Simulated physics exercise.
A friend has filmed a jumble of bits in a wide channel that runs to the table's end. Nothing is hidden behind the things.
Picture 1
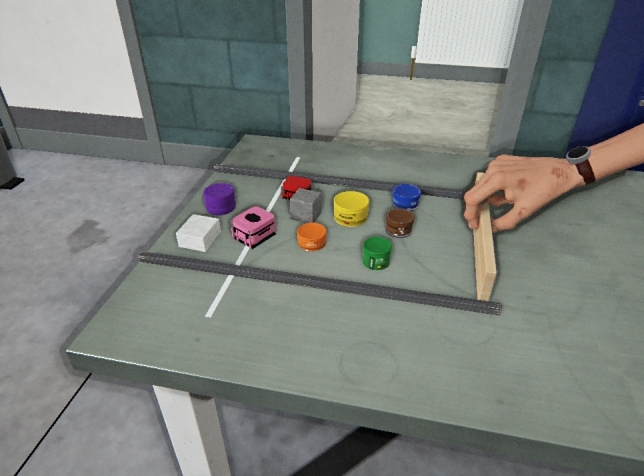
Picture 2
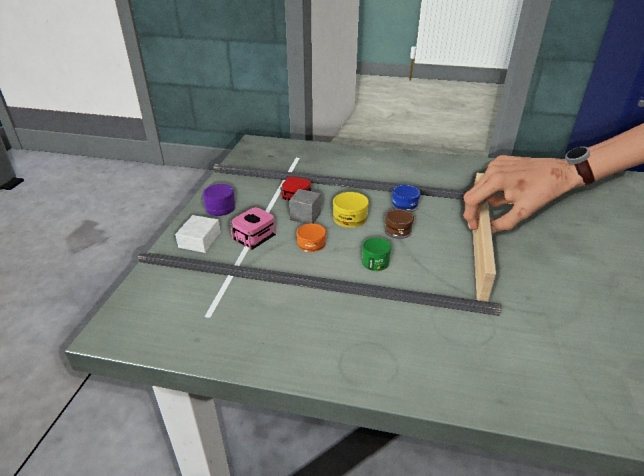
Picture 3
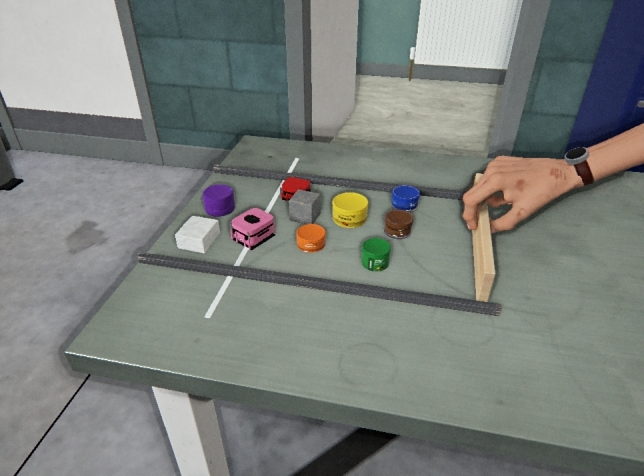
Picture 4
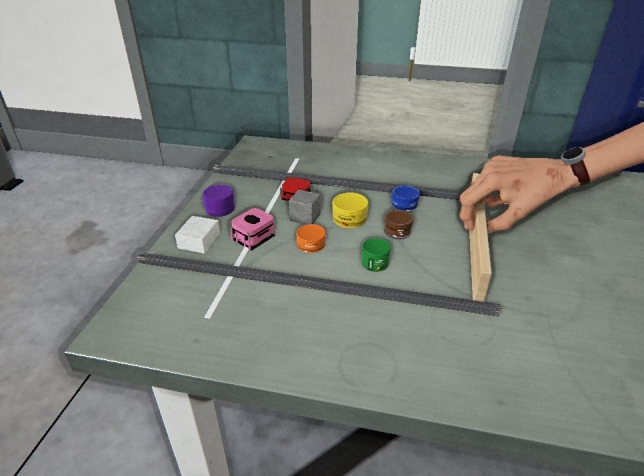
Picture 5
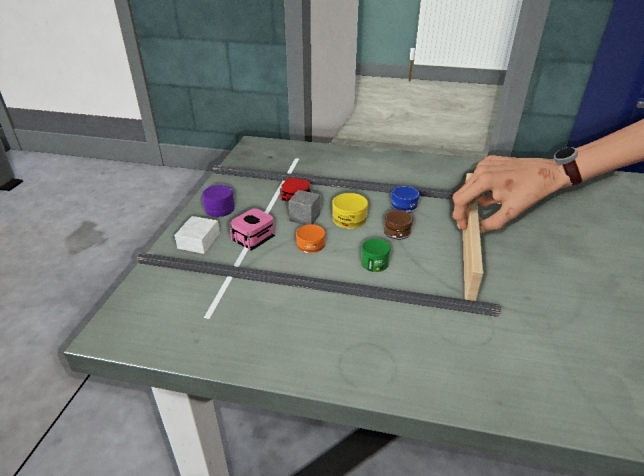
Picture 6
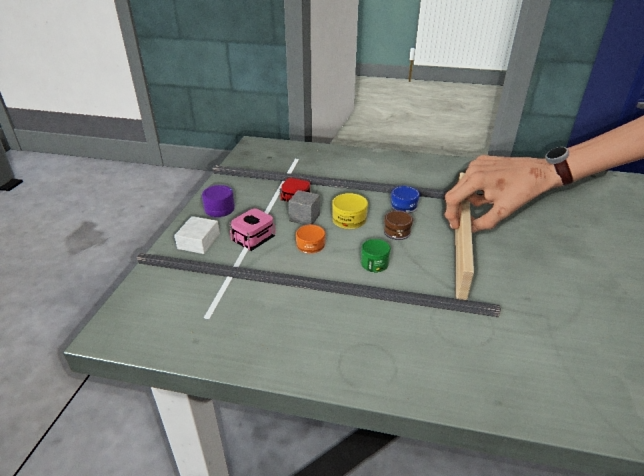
A hand wearing a dark watch holds a wooden board upright at the right of a channel between two dark rails on a grey-green table, seen from above at an angle. Purple, white, pink, red and grey items sit left of yellow, orange, blue, brown and green ones, with white tape crossing beneath. The board stays nearly still, then slides slightly left, while the items and camera show almost no movement.
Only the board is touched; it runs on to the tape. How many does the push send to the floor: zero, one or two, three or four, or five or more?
As it turns out, the number that fall off is zero.
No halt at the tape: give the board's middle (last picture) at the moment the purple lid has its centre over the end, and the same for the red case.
Its middle is around (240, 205) and around (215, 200).
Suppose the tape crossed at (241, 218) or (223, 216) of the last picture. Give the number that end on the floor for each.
Try by try, 0 and 2.
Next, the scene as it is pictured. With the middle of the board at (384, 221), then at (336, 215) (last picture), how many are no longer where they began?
The counts are 4 and 6.
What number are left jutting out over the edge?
Overhanging: 0.
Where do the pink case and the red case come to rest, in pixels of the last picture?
The pink case at (212, 225), the red case at (241, 184).
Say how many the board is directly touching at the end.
5 of them.
A little later, none off yet; purple lid at rest near (219, 201); white block at rest near (198, 235); pink case at rest near (253, 229).
Next, none off yet; purple lid at rest near (219, 201); white block at rest near (198, 235); pink case shifted a little near (241, 227).
When it is over, the number that fall off is zero.
